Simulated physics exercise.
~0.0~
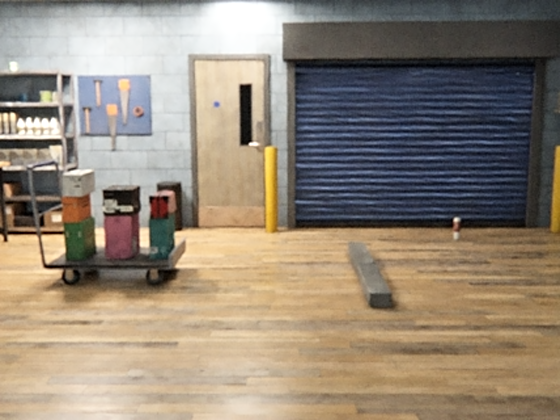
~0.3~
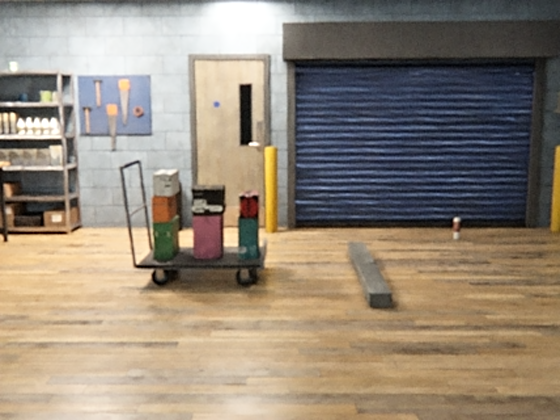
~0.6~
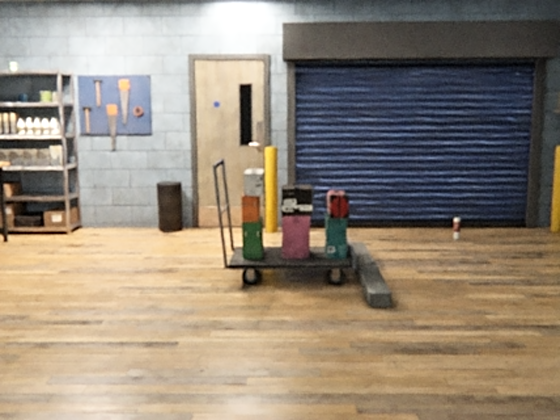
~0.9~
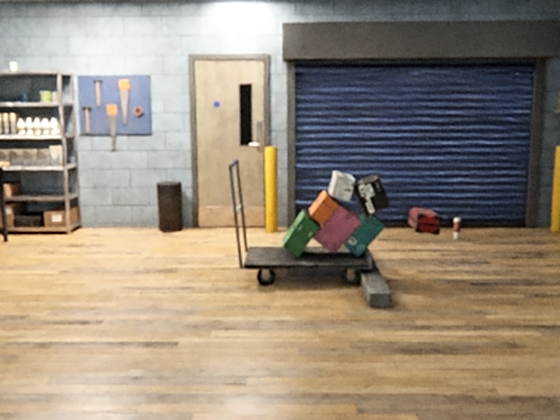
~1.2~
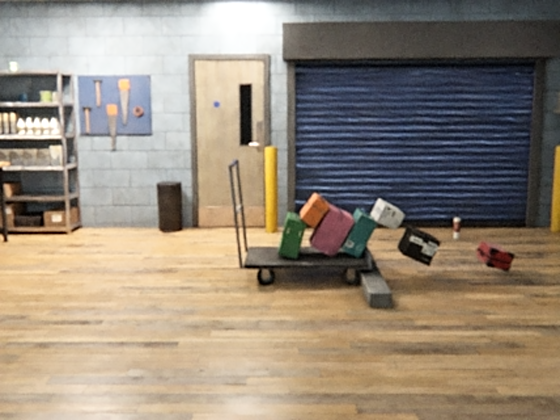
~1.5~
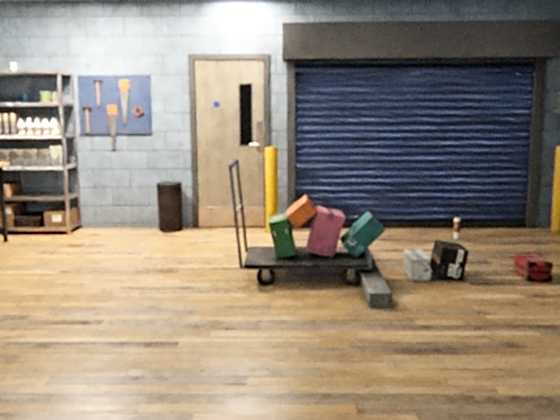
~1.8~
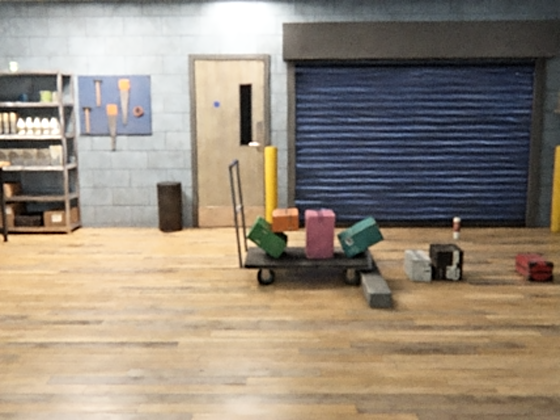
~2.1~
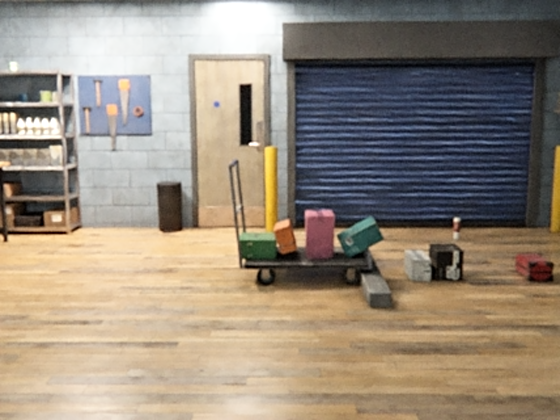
Flatbed trolley rolling right and stopping against a floor beam, spilling white, black and red boxes while four others stay aboard.
